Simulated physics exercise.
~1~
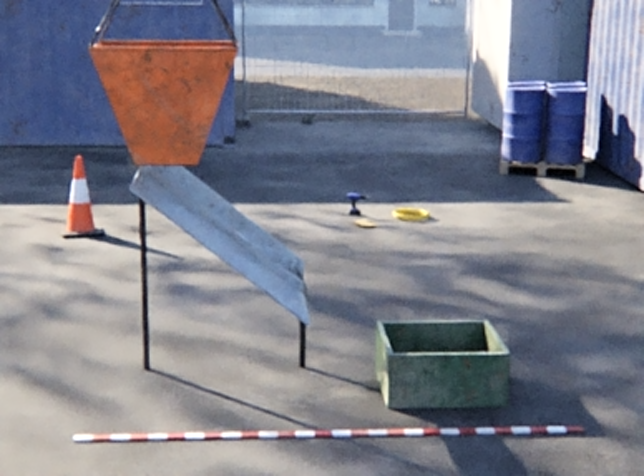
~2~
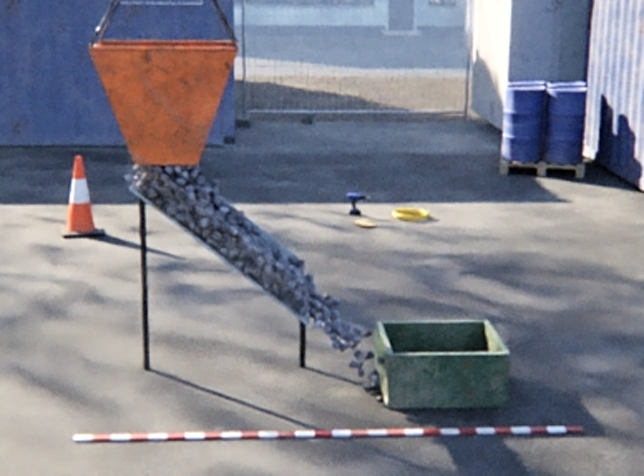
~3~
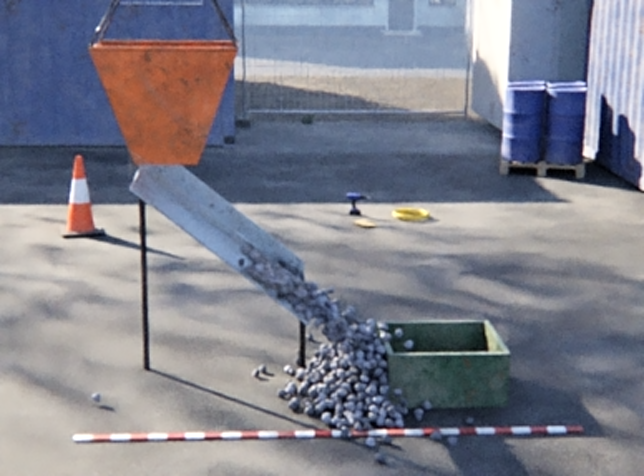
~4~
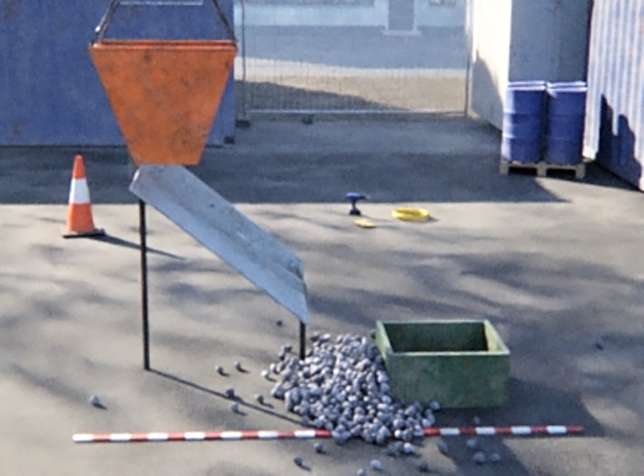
An orange skip hangs above a sloping grey steel chute in a paved yard, seen from slightly above, with an open green bin below to the right. A traffic cone stands at left, blue drums sit on a pallet at the back right, and a red and white striped pole lies in front. Grey stones pour from the skip and slide down the chute to the right. They drop short of the bin and heap up against its left side. The chute empties, leaving nearly all the stones piled left of the bin, with a few scattered in front.
